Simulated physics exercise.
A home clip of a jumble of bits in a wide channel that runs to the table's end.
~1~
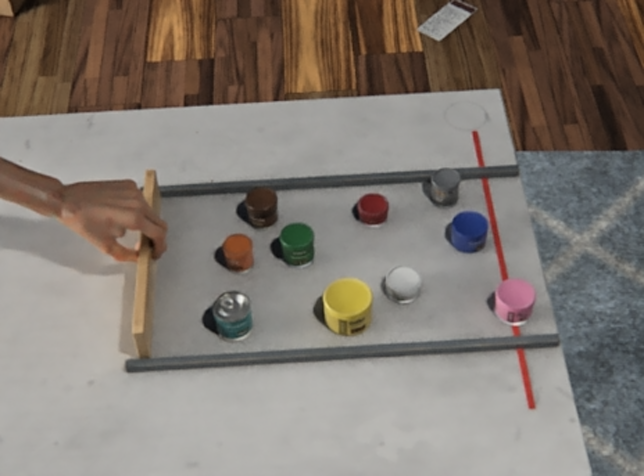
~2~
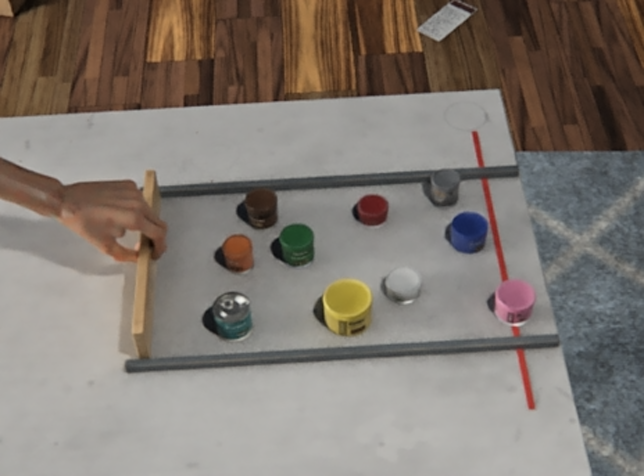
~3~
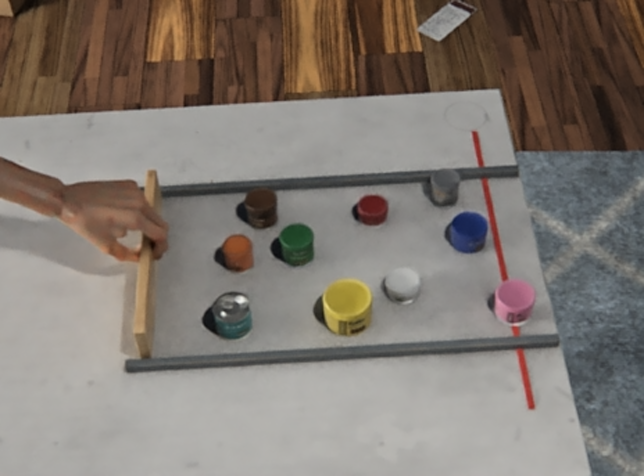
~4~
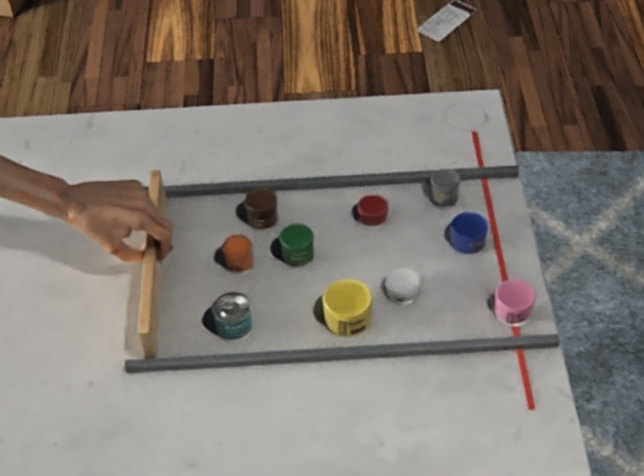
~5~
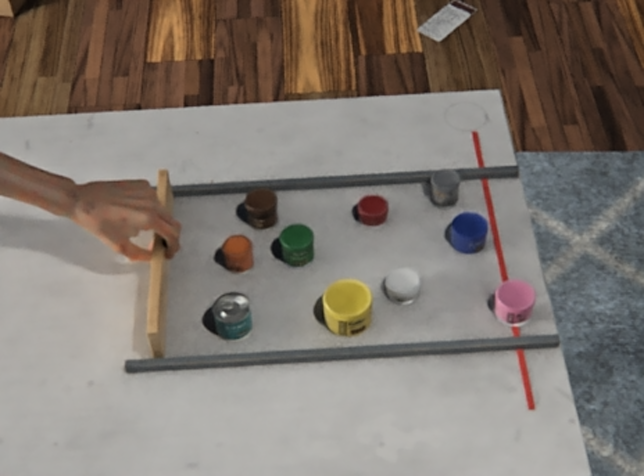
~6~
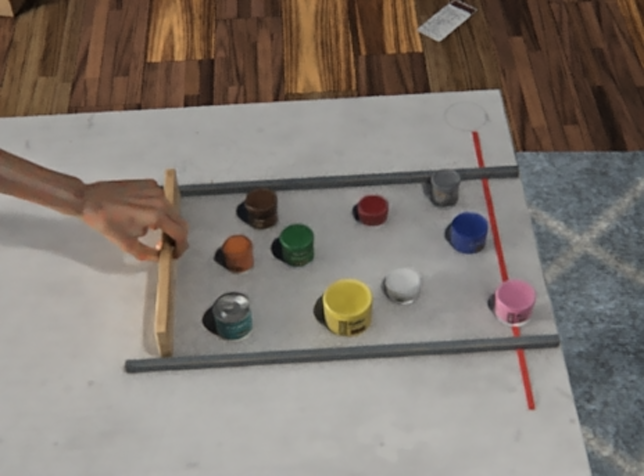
On a pale tabletop, a hand slides a wooden board slightly right toward scattered small pots.
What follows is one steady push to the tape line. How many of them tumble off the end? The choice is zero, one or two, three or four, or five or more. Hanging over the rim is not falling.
The number that fall off is three or four.
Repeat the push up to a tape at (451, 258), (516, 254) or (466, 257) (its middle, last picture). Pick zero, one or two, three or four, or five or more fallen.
The falls would be one to two; three to four; 1 or 2.
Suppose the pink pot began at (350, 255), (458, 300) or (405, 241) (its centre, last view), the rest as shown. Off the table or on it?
Place by place, it stays on; falls; goes over.
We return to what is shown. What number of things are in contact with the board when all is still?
It touches 6.
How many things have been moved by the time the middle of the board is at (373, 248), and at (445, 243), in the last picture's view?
7 and 10.
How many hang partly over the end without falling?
That would be 0.
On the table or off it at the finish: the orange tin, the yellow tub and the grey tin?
The orange tin remains up; the yellow tub tumbles off; the grey tin does not fall.
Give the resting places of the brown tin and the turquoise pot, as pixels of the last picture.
The brown tin stops around (507, 200); the turquoise pot around (532, 303).
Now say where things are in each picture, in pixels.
Pink pot (515, 302); blue tub (469, 232); grey tin (445, 188); board (148, 261); tape (500, 255), in the first picture.
Blue tub (469, 233); brown tin (262, 210), in the second picture.
Grey tin (445, 189); orange tin (239, 254), in the third picture.
Pink pot (514, 303); red pot (373, 211), in the fourth picture.
Blue tub (469, 233); white pot (403, 285), in the fifth picture.
Pink pot (515, 303); blue tub (469, 233); grey tin (445, 189); board (169, 260); tape (500, 255), in the sixth picture.
Soon after, none off yet; pink pot at rest near (515, 303); blue tub at rest near (469, 233); grey tin at rest near (445, 189).
After that, none off yet; pink pot displaced about its own width near (556, 300); blue tub displaced a little near (488, 238); grey tin displaced about its own width near (469, 182).
In the end, the number that fall off is three or four; gone, yellow tub, red pot, blue tub and pink pot.
